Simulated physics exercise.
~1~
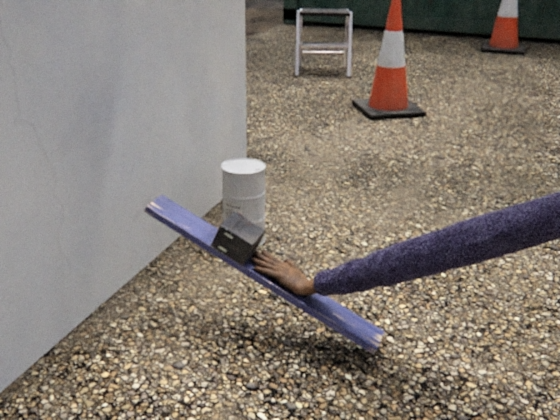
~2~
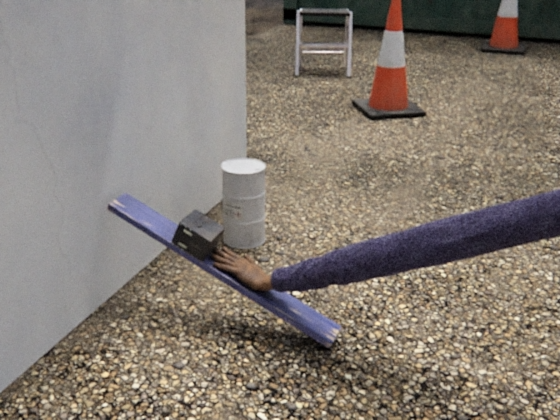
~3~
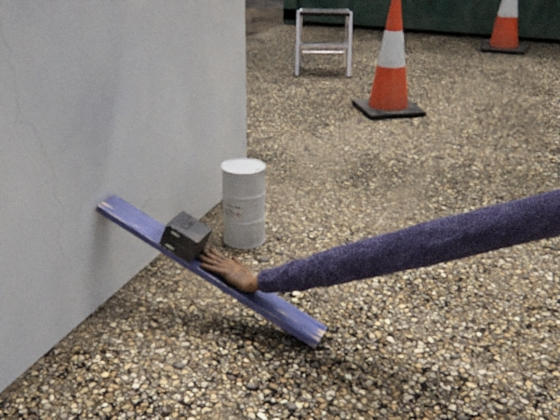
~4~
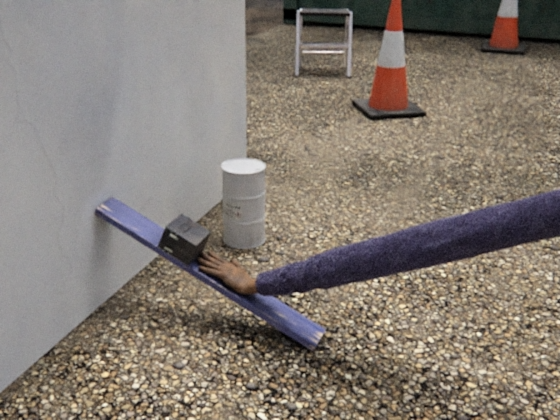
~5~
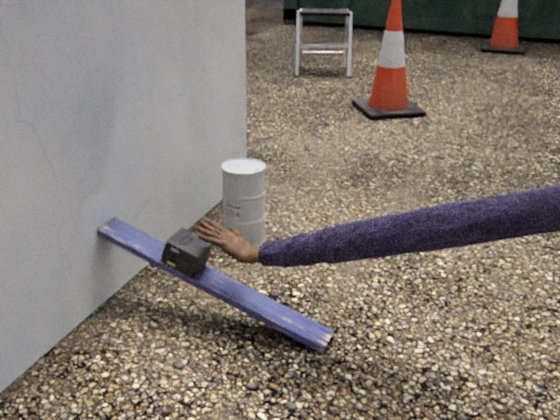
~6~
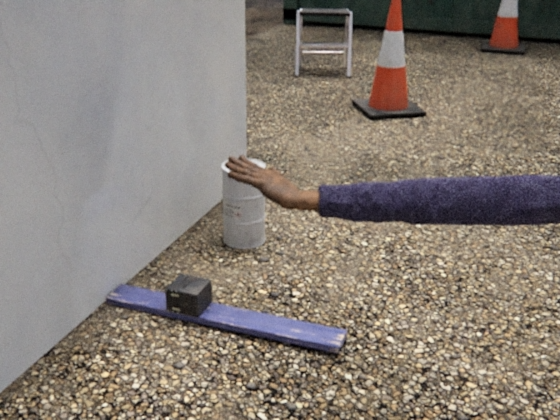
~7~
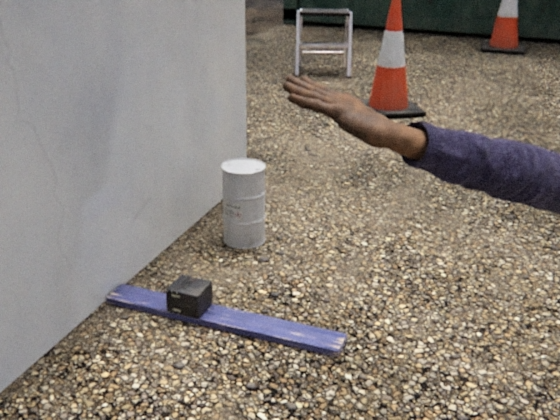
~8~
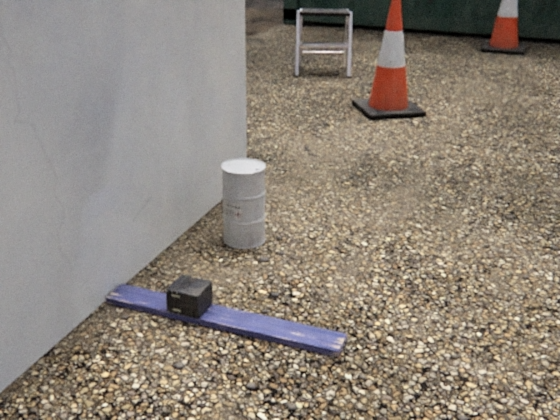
On pebbly ground beside a pale wall, a hand moved a blue plank with a dark box on it leftward to lean against the wall, then let go, and the plank slipped down and ended flat on the ground, the box still on top.
